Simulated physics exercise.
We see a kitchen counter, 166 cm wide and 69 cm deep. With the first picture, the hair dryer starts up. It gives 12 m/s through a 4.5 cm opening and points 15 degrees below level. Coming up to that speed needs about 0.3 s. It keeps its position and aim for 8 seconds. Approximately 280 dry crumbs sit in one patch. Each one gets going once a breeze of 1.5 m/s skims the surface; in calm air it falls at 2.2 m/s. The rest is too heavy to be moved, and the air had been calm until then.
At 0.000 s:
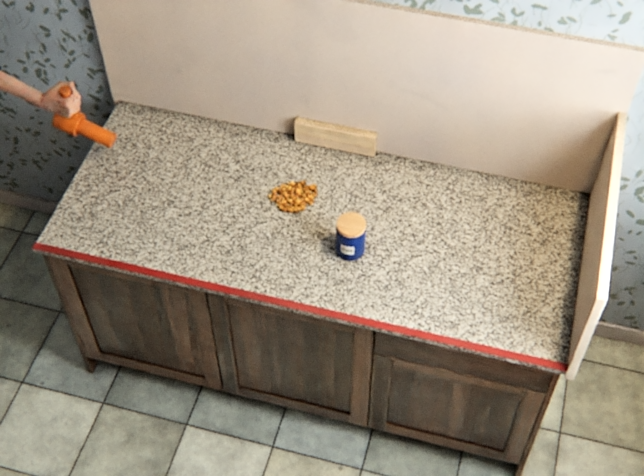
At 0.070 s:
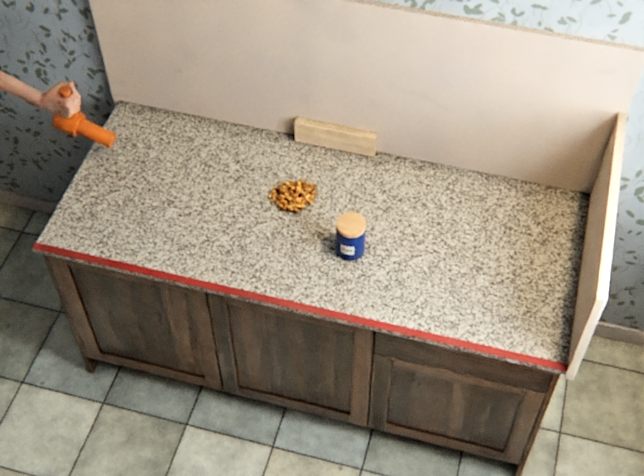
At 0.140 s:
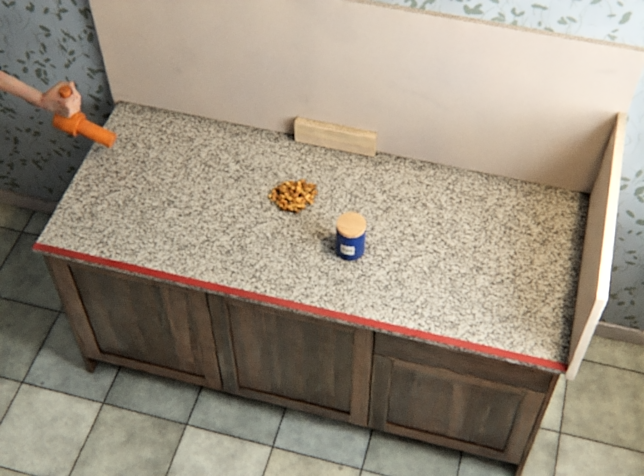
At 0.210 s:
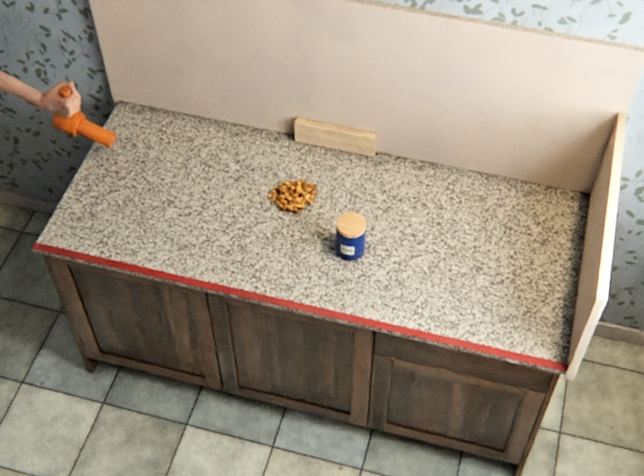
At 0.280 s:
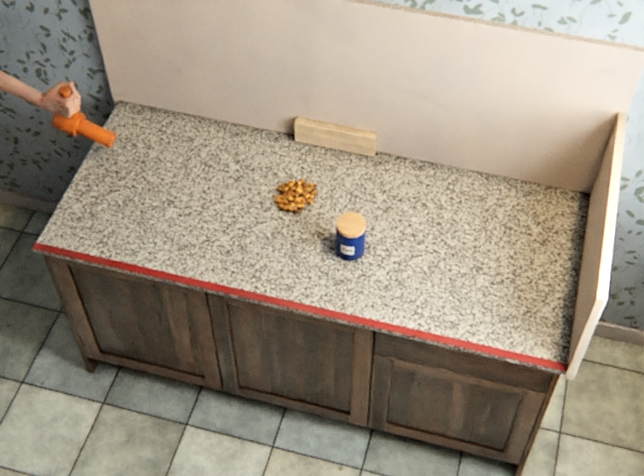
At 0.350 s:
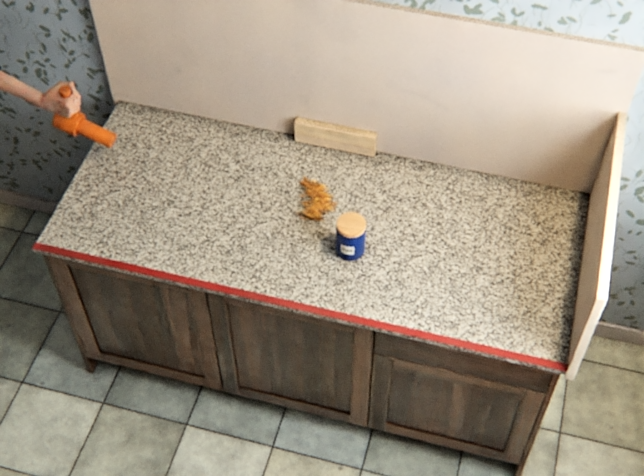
A hand holds an orange dryer as a patch of crumbs shifts right across the counter.
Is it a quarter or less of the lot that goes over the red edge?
Yes, a quarter or less.
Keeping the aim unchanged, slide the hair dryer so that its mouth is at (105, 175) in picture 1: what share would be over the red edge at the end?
Some 0 %.
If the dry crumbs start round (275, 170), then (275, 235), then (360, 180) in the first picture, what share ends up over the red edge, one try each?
0 %, 70 %, 0 %.
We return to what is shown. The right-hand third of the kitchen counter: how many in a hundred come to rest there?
Something close to 90 % ends up there.
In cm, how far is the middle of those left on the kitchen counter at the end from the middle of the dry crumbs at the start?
About 85 centimetres.
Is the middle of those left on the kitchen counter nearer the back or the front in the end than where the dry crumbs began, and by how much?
It moves toward the far edge, close to 5 cm.
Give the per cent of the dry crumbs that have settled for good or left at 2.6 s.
It comes out at some 40 %.
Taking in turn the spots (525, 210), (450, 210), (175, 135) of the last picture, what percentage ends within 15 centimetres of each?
First spot near 40 %, second near 0 %, third near 0 %.
After 1.6 s, 6 % are over the red edge; the middle of those still in play is near (564, 236); 34 % have settled or left.
After 2.6 s, 8 % are over the red edge; the middle of those still in play is near (564, 236); 40 % have settled or left.
After 4.4 s, 9 % are over the red edge; the middle of those still in play is near (564, 236); 48 % have settled or left.
After 8.0 s, at the end, 9 % are over the red edge; the middle of those still in play is near (564, 236).
